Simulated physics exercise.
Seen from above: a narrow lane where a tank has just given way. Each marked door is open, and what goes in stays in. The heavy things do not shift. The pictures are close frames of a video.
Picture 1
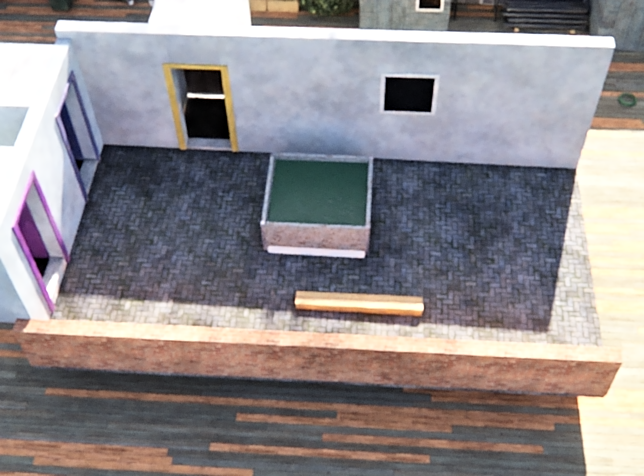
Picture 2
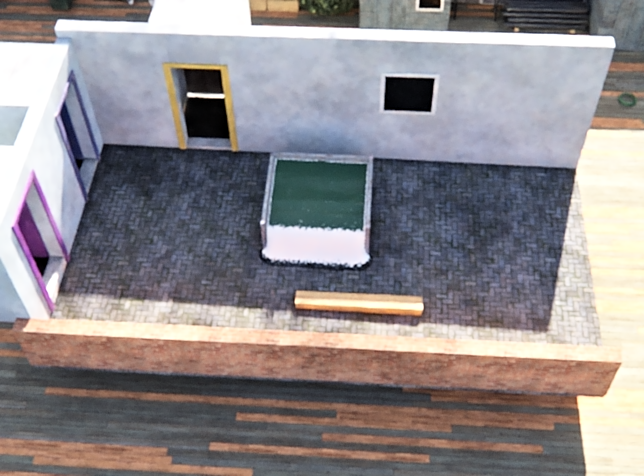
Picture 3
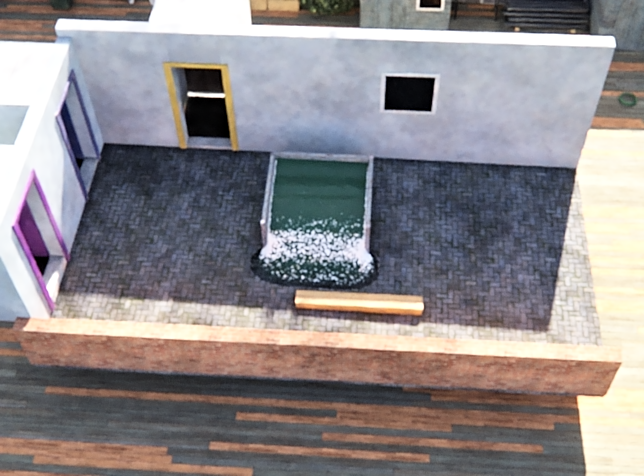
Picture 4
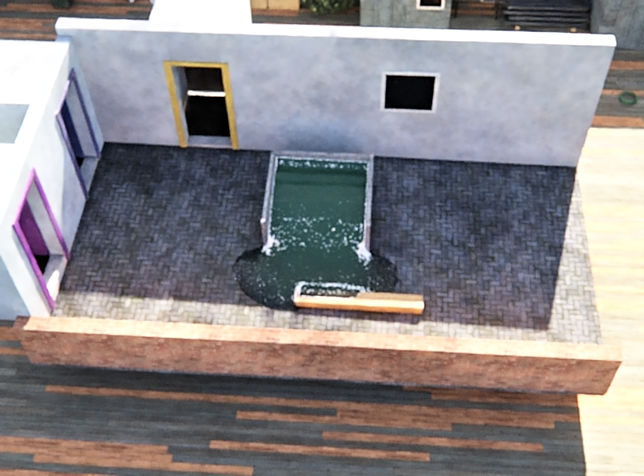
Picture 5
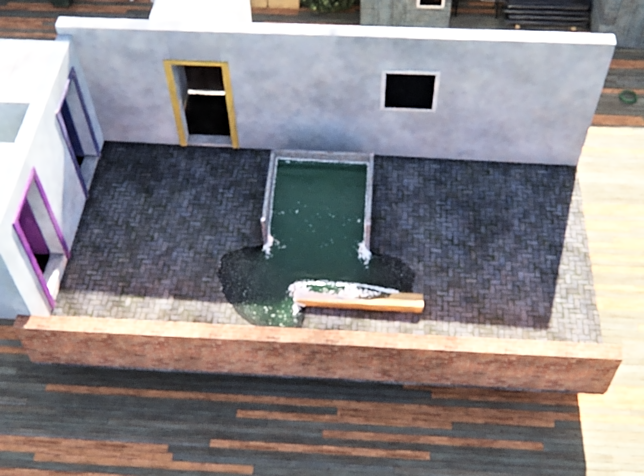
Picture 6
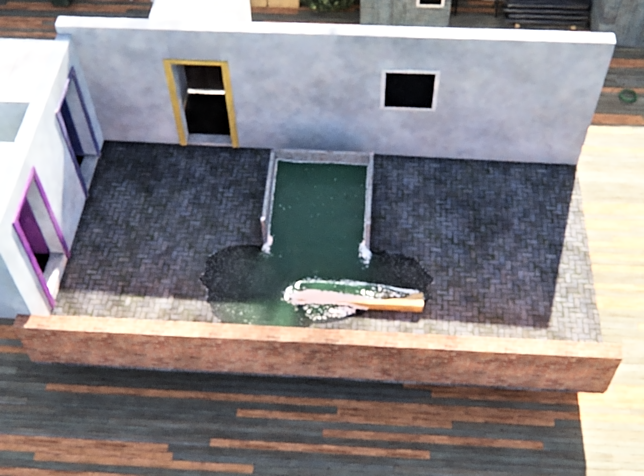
Green water pours out of the tank's open front and spreads around the wooden beam.
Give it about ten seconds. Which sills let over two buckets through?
In the end: The blue door stays under that; the yellow door stays under that; the purple door stays under that.
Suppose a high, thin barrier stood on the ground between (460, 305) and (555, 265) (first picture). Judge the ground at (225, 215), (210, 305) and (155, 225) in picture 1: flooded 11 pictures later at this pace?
One after the other: Free of water, under water, dry.
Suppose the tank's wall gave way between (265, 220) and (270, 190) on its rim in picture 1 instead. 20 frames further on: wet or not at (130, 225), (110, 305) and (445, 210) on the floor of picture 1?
As listed: Covered, covered, clear.
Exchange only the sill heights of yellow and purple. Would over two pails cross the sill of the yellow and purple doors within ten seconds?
My reading: Yellow stays under, purple passes that mark.
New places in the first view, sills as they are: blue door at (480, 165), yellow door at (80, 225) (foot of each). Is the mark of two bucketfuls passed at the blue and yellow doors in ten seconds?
One by one: The blue one stays under, the yellow one takes less.
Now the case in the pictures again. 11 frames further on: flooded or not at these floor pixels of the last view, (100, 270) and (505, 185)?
In turn: No water, no water.
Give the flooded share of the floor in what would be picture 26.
About 60 per cent.
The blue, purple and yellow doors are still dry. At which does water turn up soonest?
It is the one in purple.
A moment on, water covers 25 % of the floor; the blue door not reached, the yellow door not reached, the purple door not reached.
Next, water covers 45 % of the floor; the blue door not reached, the yellow door not reached, the purple door not reached.
Then, water covers 60 % of the floor; the blue door not reached, the yellow door not reached, the purple door wet at the sill, nothing in.
Later, water covers 75 % of the floor; the blue door wet at the sill, nothing in, the yellow door wet at the sill, nothing in, the purple door wet at the sill, nothing in.
In the end, water covers 70 % of the floor; the blue door wet at the sill, nothing in, the yellow door under two buckets in, the purple door wet at the sill, nothing in.
